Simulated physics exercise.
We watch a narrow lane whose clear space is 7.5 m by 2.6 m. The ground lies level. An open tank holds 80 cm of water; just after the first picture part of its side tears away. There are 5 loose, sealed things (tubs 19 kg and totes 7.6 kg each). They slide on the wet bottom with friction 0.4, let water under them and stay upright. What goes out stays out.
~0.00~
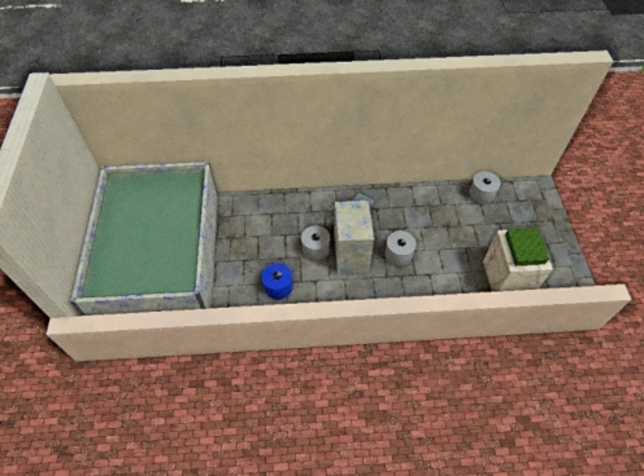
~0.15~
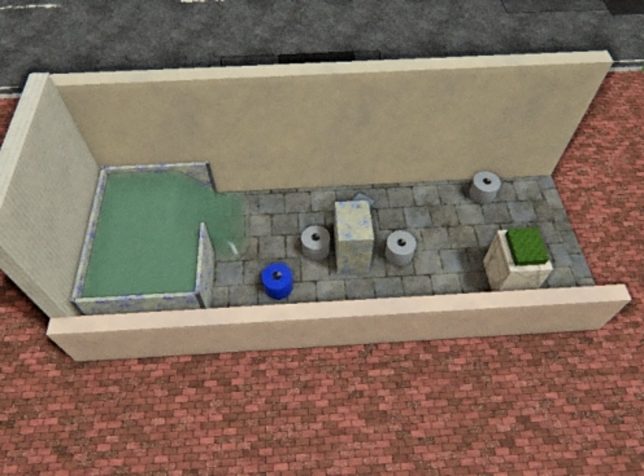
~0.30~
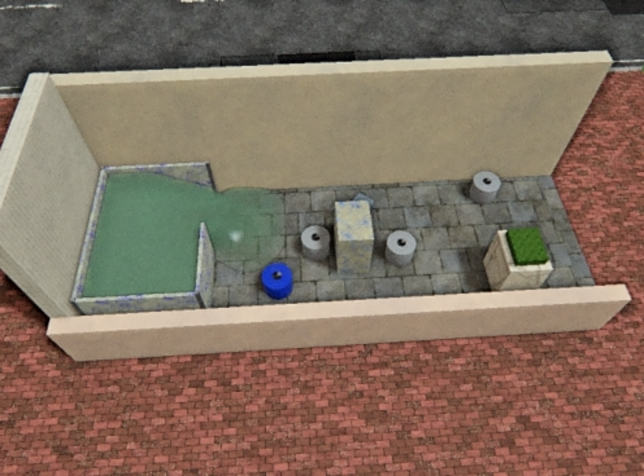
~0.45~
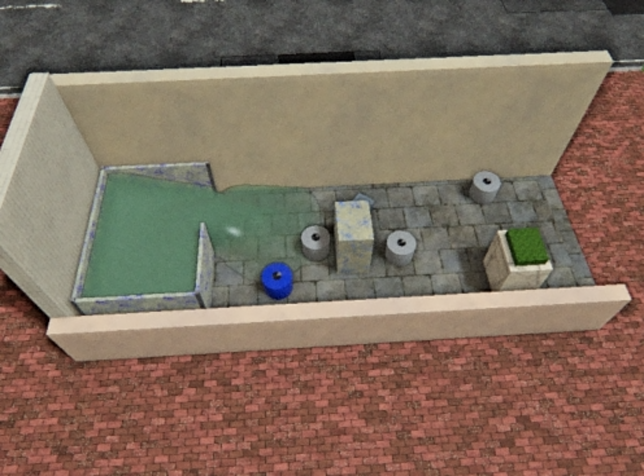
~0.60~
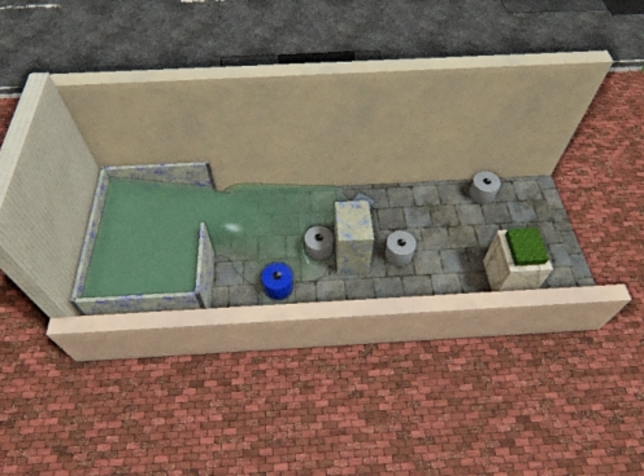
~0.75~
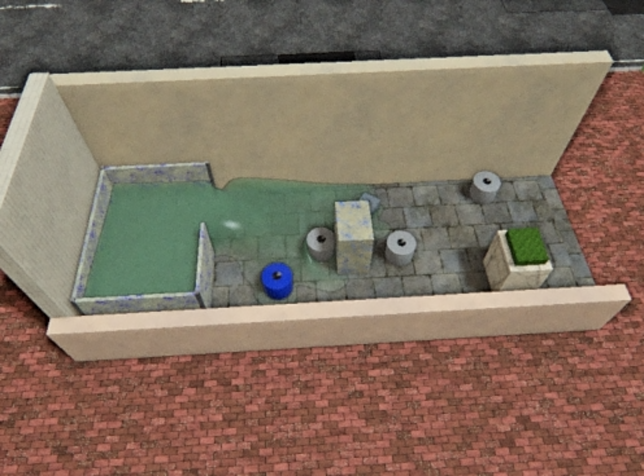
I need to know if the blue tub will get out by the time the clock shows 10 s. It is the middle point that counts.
Blue tub remains inside.
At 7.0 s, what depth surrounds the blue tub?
Roughly 6 cm.
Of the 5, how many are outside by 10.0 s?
By then 2.
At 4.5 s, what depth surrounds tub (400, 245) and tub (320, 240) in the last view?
Roughly 6 and 7 cm.
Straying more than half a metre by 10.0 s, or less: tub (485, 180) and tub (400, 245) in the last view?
In that order: More, short of it.
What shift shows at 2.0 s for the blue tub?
About 0 cm.
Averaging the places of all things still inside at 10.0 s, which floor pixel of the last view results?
At about (303, 273).
After 2.0 s the blue tub is near (277, 276), 0.0 m from its start, aground; 0 of 5 are out; 1 afloat.
After 4.5 s the blue tub is near (267, 272), 0.2 m from its start, aground; 2 of 5 are out; 0 afloat.
After 7.0 s the blue tub is near (267, 272), 0.2 m from its start, aground; 2 of 5 are out; 0 afloat.
After 10.0 s the blue tub is near (267, 272), 0.2 m from its start, aground; 2 of 5 are out; 0 afloat.
